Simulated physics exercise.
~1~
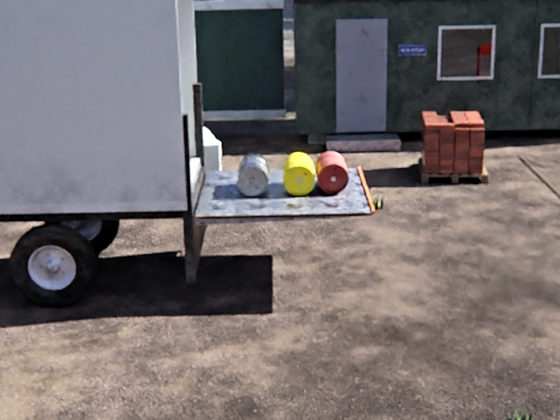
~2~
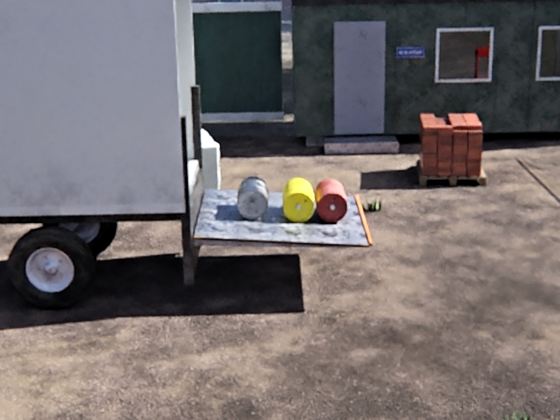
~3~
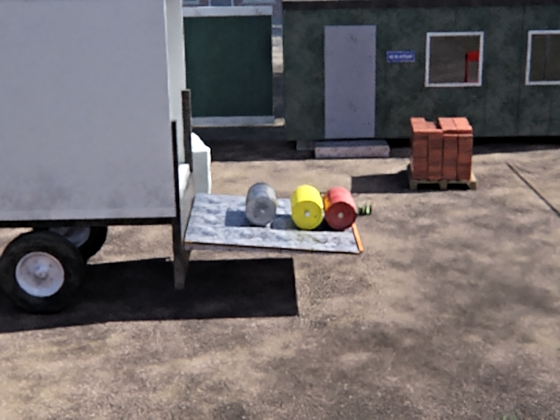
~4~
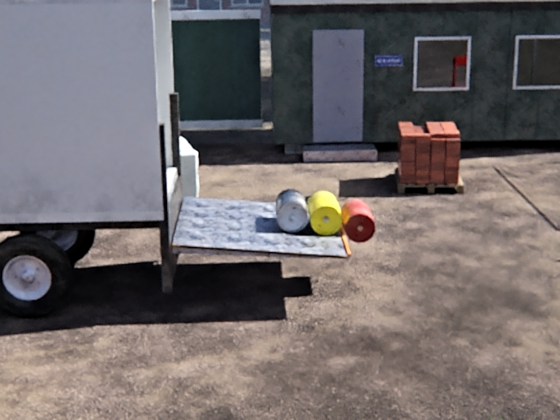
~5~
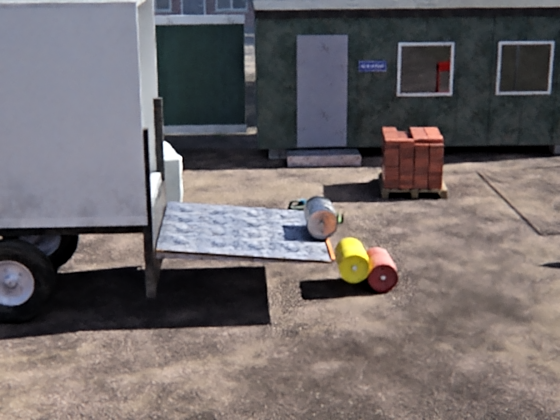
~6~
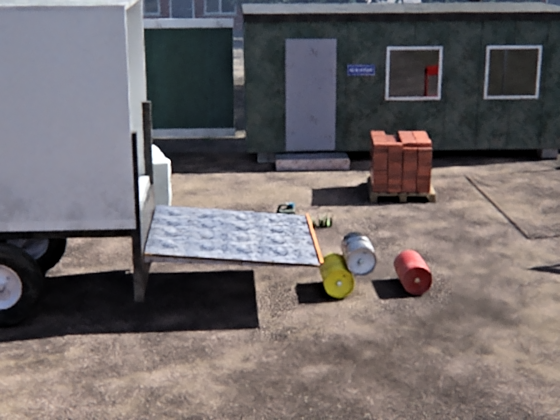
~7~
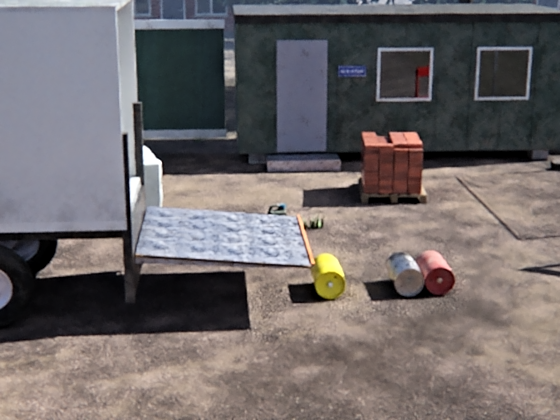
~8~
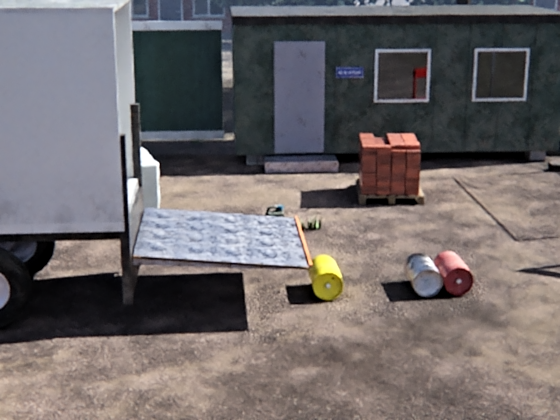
The clip opens on a lift platform at the back of a white van body, with a silver, a yellow and a red keg lying on it, while bricks and a green cabin stand behind. The platform lowers slightly and tips outwards, and the kegs roll right towards the edge stop. Red goes over first, with yellow close behind, and both drop to the ground as silver reaches the edge. Silver then tumbles off too and rolls up beside red. At the end, the tilted platform is empty, yellow lies near its edge, and silver and red sit together farther right.
